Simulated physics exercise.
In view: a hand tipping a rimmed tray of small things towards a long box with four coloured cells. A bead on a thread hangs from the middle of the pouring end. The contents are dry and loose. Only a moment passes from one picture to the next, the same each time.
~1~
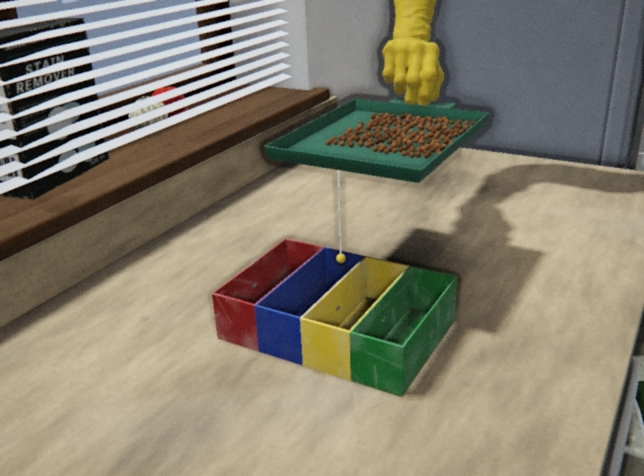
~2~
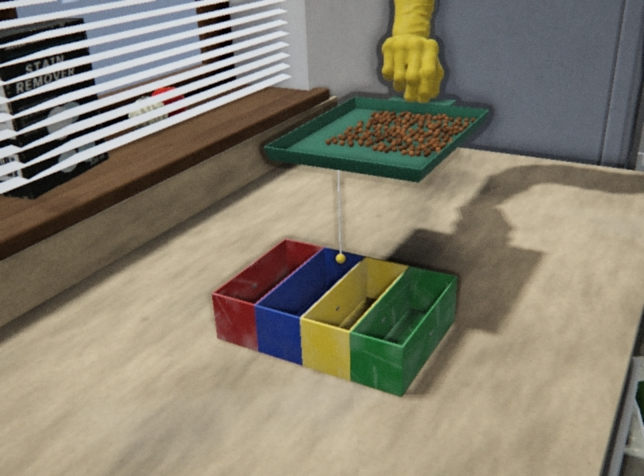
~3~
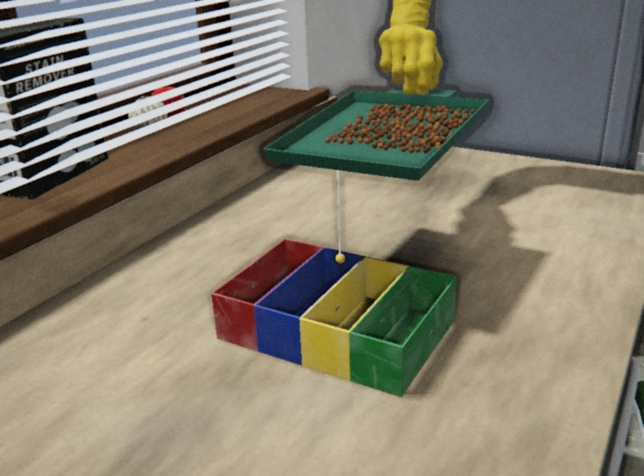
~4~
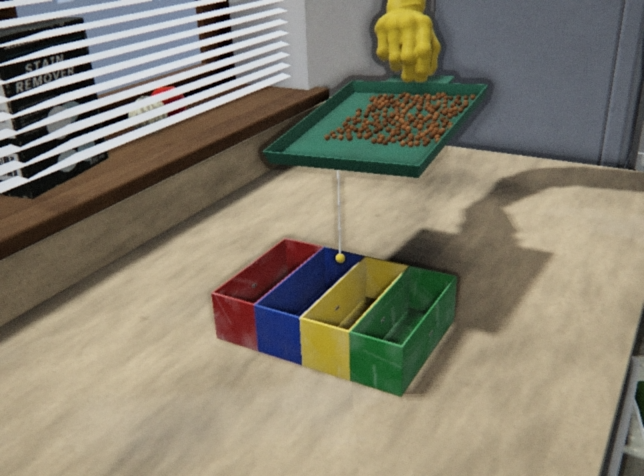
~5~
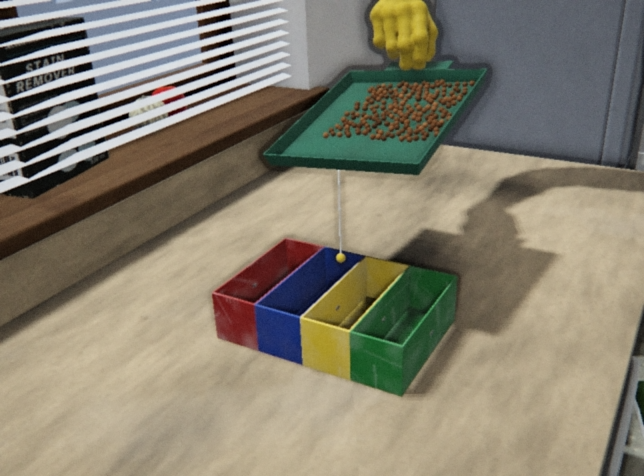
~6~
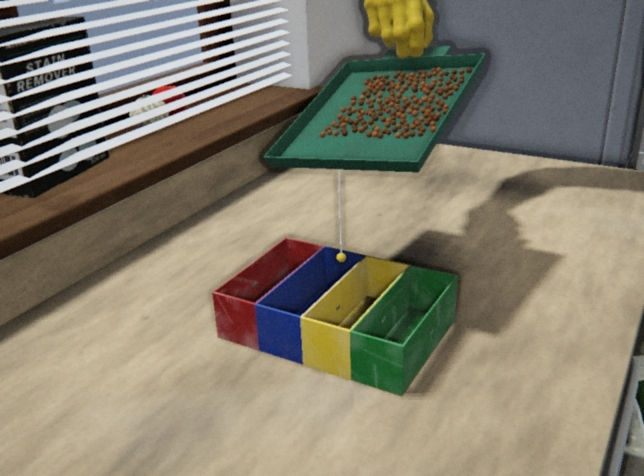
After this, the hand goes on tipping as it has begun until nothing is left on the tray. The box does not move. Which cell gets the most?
Most goes to the red cell.
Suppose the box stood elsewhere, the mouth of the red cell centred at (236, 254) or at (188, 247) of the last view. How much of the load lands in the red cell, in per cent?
About 10 and 0 per cent.
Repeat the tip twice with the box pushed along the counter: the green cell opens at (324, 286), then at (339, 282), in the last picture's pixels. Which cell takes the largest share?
First the cell in yellow, then the cell in blue.
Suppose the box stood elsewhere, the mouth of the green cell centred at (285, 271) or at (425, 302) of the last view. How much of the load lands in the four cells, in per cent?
The first gives 100 %, the second 70 %.
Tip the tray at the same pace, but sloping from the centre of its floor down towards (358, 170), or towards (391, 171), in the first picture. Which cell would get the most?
At the first place the green one, at the second green.
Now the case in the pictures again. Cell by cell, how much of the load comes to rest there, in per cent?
Red cell: 80 %, blue cell: 10 %, yellow cell: 0 %, green cell: 0 %.
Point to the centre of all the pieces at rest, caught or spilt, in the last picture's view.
Around (277, 305).
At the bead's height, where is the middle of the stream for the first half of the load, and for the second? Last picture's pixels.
Around (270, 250) and then (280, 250).
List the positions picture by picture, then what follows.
The first picture shows corners of the pouring end at (269, 146) and (419, 168), level; middle of the load at (404, 133), cereal balls; bead on its thread at (341, 258); red cell at (235, 318); blue cell at (279, 331); yellow cell at (326, 344); green cell at (376, 359).
The second picture shows corners of the pouring end at (269, 146) and (419, 168), level; middle of the load at (404, 131).
The third picture shows corners of the pouring end at (268, 148) and (418, 166), tipped barely, lowest at the left corner; middle of the load at (403, 126).
The fourth picture shows corners of the pouring end at (267, 150) and (417, 164), tipped a little, lowest at the left corner; middle of the load at (403, 117).
The fifth picture shows corners of the pouring end at (268, 153) and (416, 161), tipped a little, lowest at the left corner; middle of the load at (401, 109).
The sixth picture shows corners of the pouring end at (268, 155) and (415, 159), tipped clearly, lowest at the left corner; middle of the load at (398, 102), about a third on the move; red cell at (236, 317); blue cell at (279, 330); yellow cell at (326, 343); green cell at (376, 359).
Soon, tray tipped steeply; about two thirds on the tray; a small part in the red cell; a stray few in the blue cell; a small part falling or outside the box.
A while on, tray tipped past a quarter turn; a small part on the tray; about half in the red cell; a small part in the blue cell; about a quarter falling or outside the box.
Towards the end, tray tipped past a quarter turn; most in the red cell; a small part in the blue cell; a small part falling or outside the box.
Finally, tray tipped past a quarter turn; most in the red cell; a small part in the blue cell; none in the green cell; none in the yellow cell; a small part outside the box.
